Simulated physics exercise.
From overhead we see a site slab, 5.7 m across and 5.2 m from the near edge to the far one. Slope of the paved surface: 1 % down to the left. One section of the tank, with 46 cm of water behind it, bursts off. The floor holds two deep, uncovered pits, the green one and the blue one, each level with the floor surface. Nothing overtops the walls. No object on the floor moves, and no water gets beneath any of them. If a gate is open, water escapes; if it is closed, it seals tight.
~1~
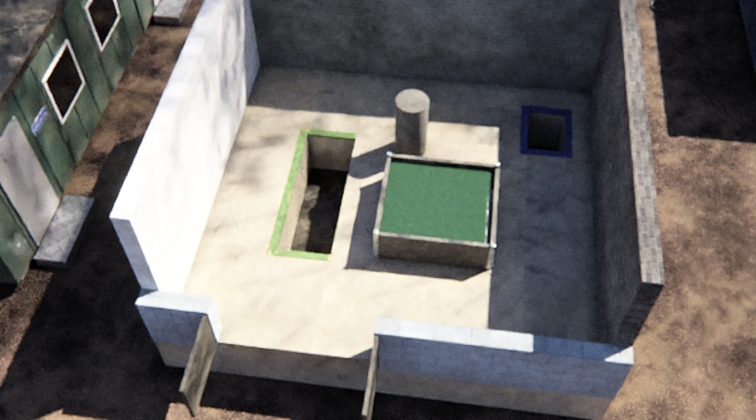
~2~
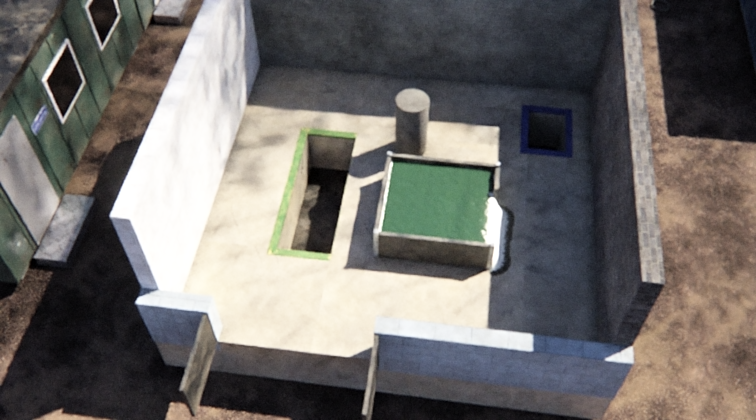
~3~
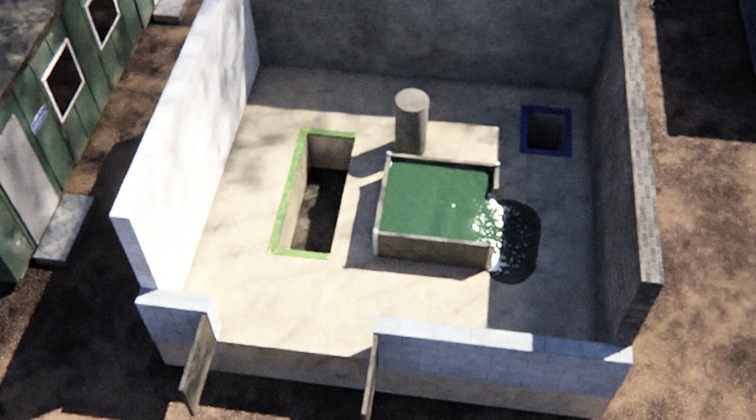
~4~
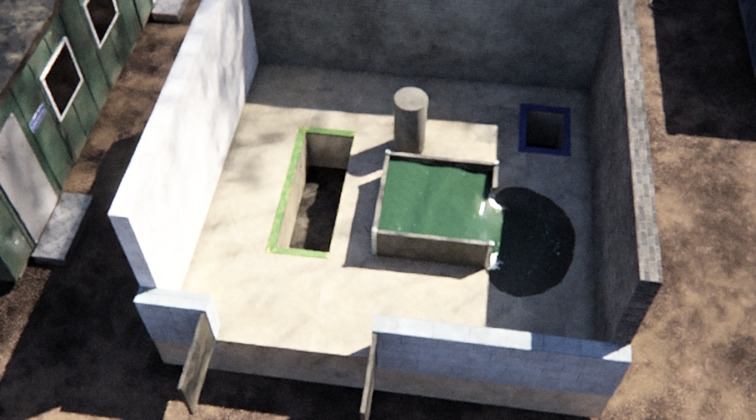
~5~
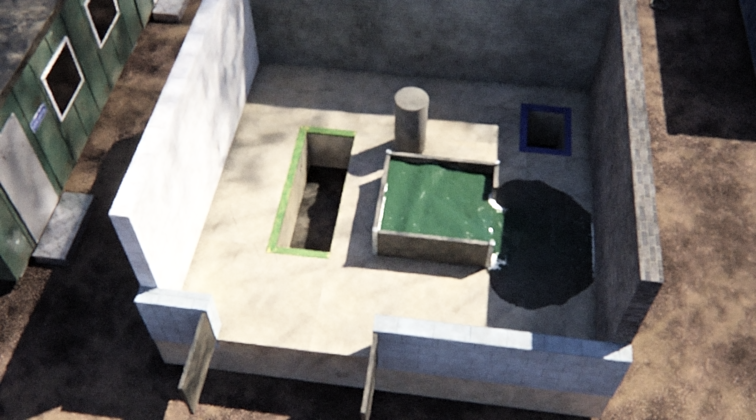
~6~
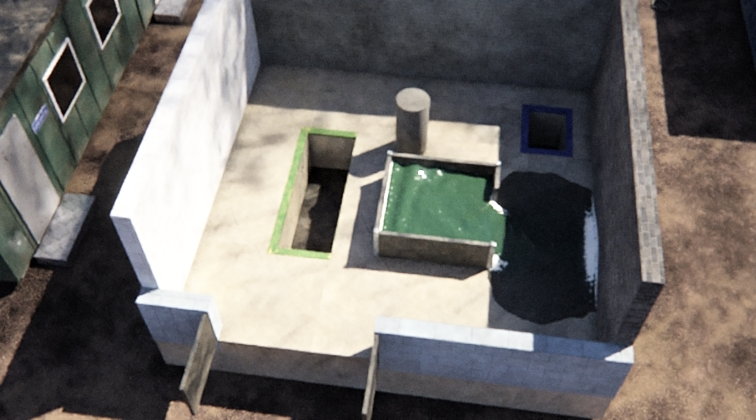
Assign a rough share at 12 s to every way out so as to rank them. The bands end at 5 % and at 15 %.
Shares: The gateway takes from 5 to 15 %; the green pit takes between 5 and 15 %; the blue pit takes more than 15 %.
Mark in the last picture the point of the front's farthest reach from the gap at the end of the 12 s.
I'd put it close to (260, 69).
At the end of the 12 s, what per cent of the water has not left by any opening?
Roughly 58 in a hundred.
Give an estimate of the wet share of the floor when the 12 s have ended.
I'd say around 75 %.
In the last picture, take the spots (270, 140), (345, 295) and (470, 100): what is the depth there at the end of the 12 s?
Around 3 cm, 2 cm and 1 cm.
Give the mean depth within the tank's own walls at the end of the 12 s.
Depth, averaged: Around 4 centimetres.
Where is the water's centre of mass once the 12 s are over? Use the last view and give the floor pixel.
Roughly (377, 201) in the last picture.
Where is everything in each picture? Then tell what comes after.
In the first frame, still water, 46 cm deep, in the tank at (438, 202).
In the second frame, the front is at (498, 270), 0.6 m from the gap at (490, 231); 0.2 m2 of floor is under water; 46 cm left at the back of the tank.
In the third frame, water pours out at (489, 232) and has run 0.8 m, to (529, 212); deepest outside 24 cm, 46 cm at the tank's back.
In the fourth frame, water pours out at (488, 231) and has run 1.2 m, to (569, 231); deepest outside 24 cm, 46 cm at the tank's back.
In the fifth frame, water pours out at (488, 231) and has run 1.5 m, to (592, 271); deepest outside 25 cm, 43 cm at the tank's back.
In the sixth frame, the front is at (594, 305), 1.8 m from the gap at (490, 232); 2.7 m2 of floor is under water; 38 cm left at the back of the tank.
A moment later water covers 15 % of the floor and is deepest (28 cm) near (588, 254); gone so far, the gateway 0 %, the green pit 0 %, the blue pit 0 %.
Soon after water covers 20 % of the floor and is deepest (27 cm) near (591, 356); gone so far, the gateway 0 %, the green pit 0 %, the blue pit 3 %.
Next water covers 40 % of the floor and is deepest (15 cm) near (563, 365); gone so far, the gateway 0 %, the green pit 0 %, the blue pit 9 %.
Later on water covers 70 % of the floor and is deepest (8 cm) near (174, 318); gone so far, the gateway 2 %, the green pit 4 %, the blue pit 19 %.
At the end water covers 75 % of the floor and is deepest (6 cm) near (245, 112); gone so far, the gateway 7 %, the green pit 12 %, the blue pit 23 %.
